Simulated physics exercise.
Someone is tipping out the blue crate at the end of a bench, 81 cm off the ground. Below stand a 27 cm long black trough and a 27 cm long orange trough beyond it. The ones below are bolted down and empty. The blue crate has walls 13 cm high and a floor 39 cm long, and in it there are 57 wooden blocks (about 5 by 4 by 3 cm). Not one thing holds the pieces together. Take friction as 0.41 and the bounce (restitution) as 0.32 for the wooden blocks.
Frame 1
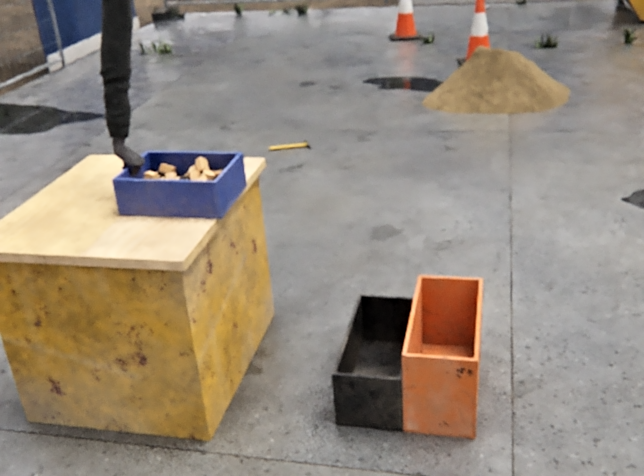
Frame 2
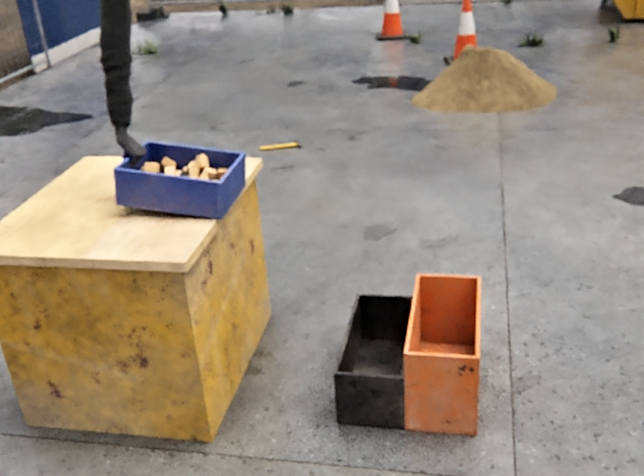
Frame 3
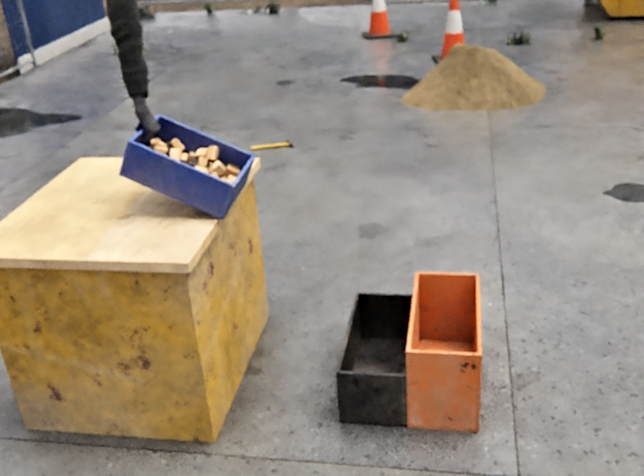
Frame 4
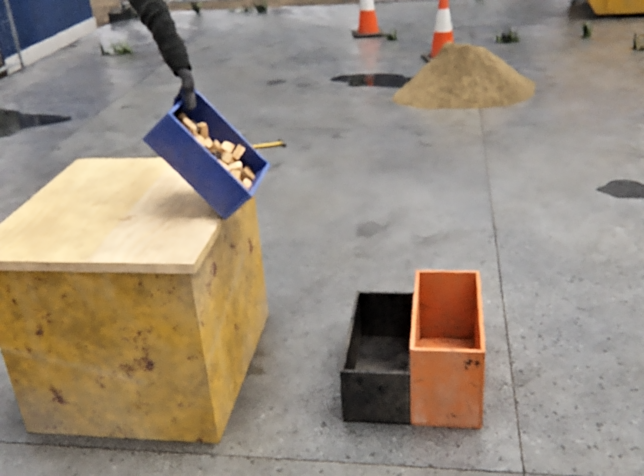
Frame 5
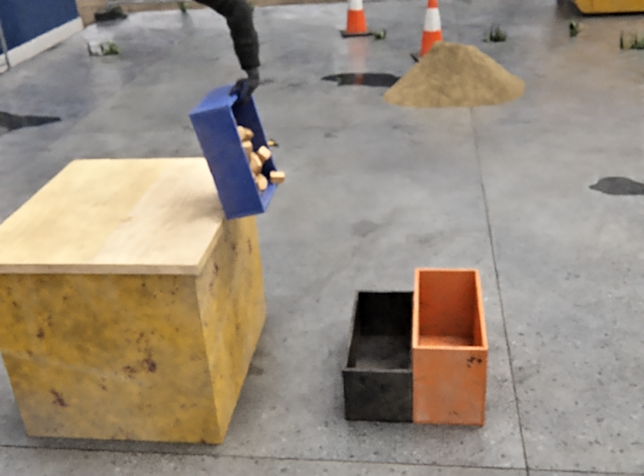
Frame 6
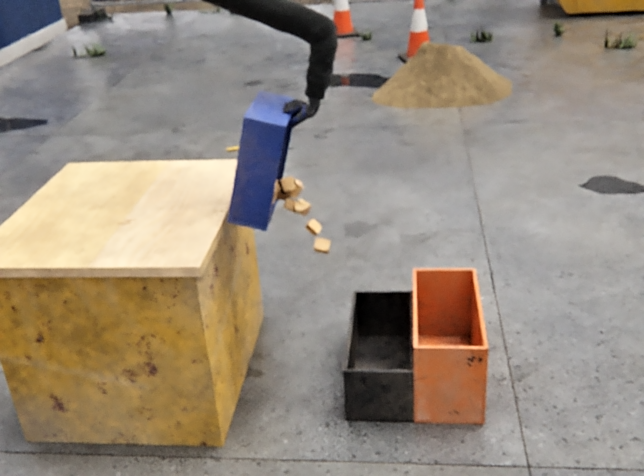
A dark-sleeved, gloved arm tilts a blue crate of small wooden blocks at the right edge of a pale-topped, yellow-sided bench, seen from slightly above on a grey concrete yard. A black trough and an orange one stand side by side at lower right, with a sand pile and two traffic cones behind. As the view shifts slightly, the crate swings rightward past upright and several blocks tumble out.
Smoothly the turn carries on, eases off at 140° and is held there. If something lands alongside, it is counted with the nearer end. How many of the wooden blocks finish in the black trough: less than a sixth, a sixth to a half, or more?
In the end one sixth to one half of them are in the black trough.
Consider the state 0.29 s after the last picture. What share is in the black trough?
I'd say near 10 per cent at that moment.
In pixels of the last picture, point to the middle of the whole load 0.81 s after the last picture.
Around (338, 369).
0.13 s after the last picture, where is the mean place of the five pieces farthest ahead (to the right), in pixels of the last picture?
(345, 291).
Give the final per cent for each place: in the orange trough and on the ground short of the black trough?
First place roughly 0 per cent, second place roughly 70 per cent.
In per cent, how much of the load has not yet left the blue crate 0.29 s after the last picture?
About 15 %, still inside.
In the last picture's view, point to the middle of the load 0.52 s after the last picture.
Around (338, 363).
Then, 0.13 s after the last picture, tilt 121°; 41 still in the blue crate, 1 in the black trough and 15 in the air.
Then, 0.29 s after the last picture, tilt 134°; 8 still in the blue crate, 6 in the black trough, 2 on the ground short of the black trough and 41 in the air.
Then, 0.52 s after the last picture, tilt 140°; 17 in the black trough, 25 on the ground short of the black trough and 15 in the air.
When it is over (0.81 s after the last picture), 17 in the black trough and 40 on the ground short of the black trough. Asked share, 17 of 57, 30 per cent.
